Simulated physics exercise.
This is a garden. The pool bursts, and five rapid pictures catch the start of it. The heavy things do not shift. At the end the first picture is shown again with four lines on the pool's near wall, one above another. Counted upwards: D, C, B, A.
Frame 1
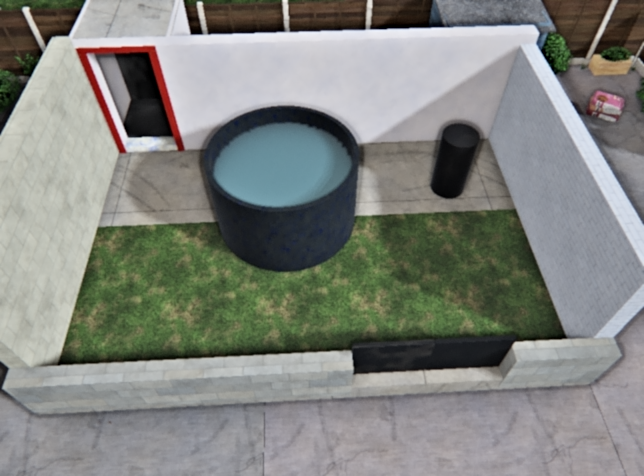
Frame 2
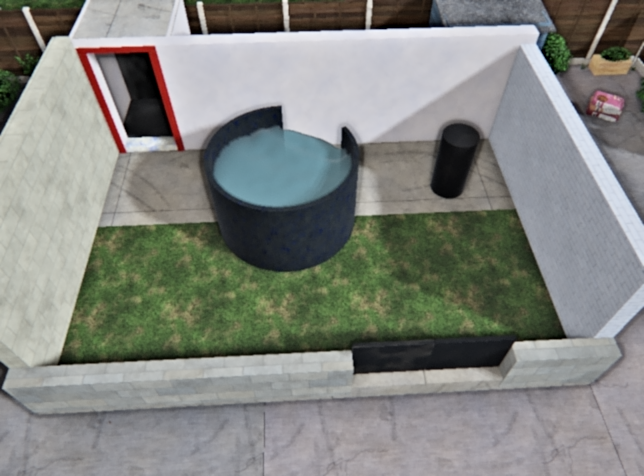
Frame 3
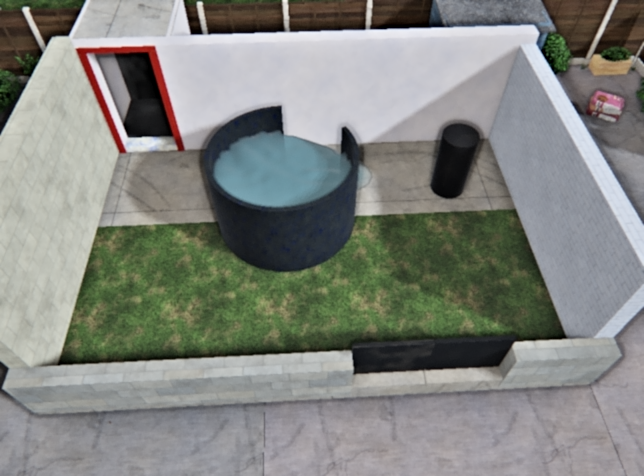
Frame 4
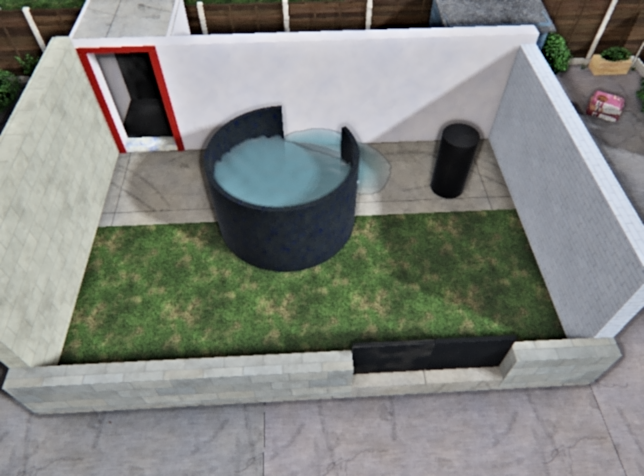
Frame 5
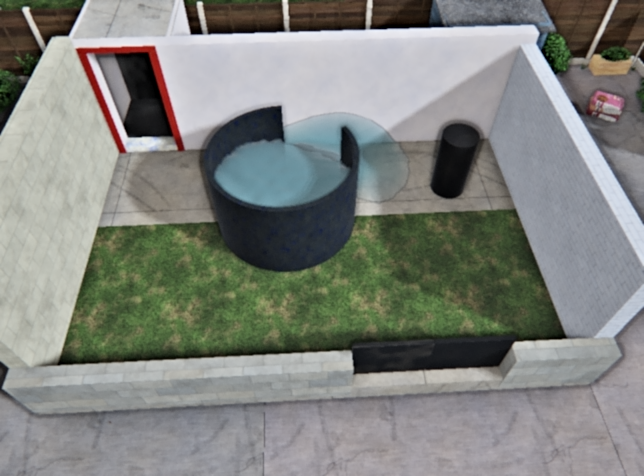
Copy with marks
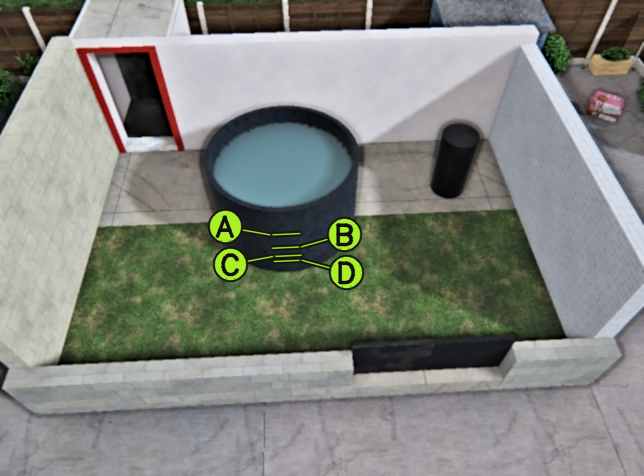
A dark round pool filled with blue-green water stands in a walled garden, seen from above at a steady, unmoving view. A red-framed doorway is at the back left, a black cylinder stands to the right, and green grass lies in front, behind a low pale wall with a dark gate. A gap opens in the pool's back rim, and water pours out, spreading rightward over the paving behind.
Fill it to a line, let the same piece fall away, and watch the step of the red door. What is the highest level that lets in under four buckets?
A.
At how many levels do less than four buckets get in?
All of the four.
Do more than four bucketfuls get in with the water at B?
No, that is safe.
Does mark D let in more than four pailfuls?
No, that is safe.
On the marked copy, A at (285, 234); B at (286, 247); C at (287, 255); D at (287, 260); from the bottom up D, C, B, A.
With A, a bucket or two gets in.
With B, a splash gets over, under a bucket.
With C, nothing gets over.
With D, nothing gets over.
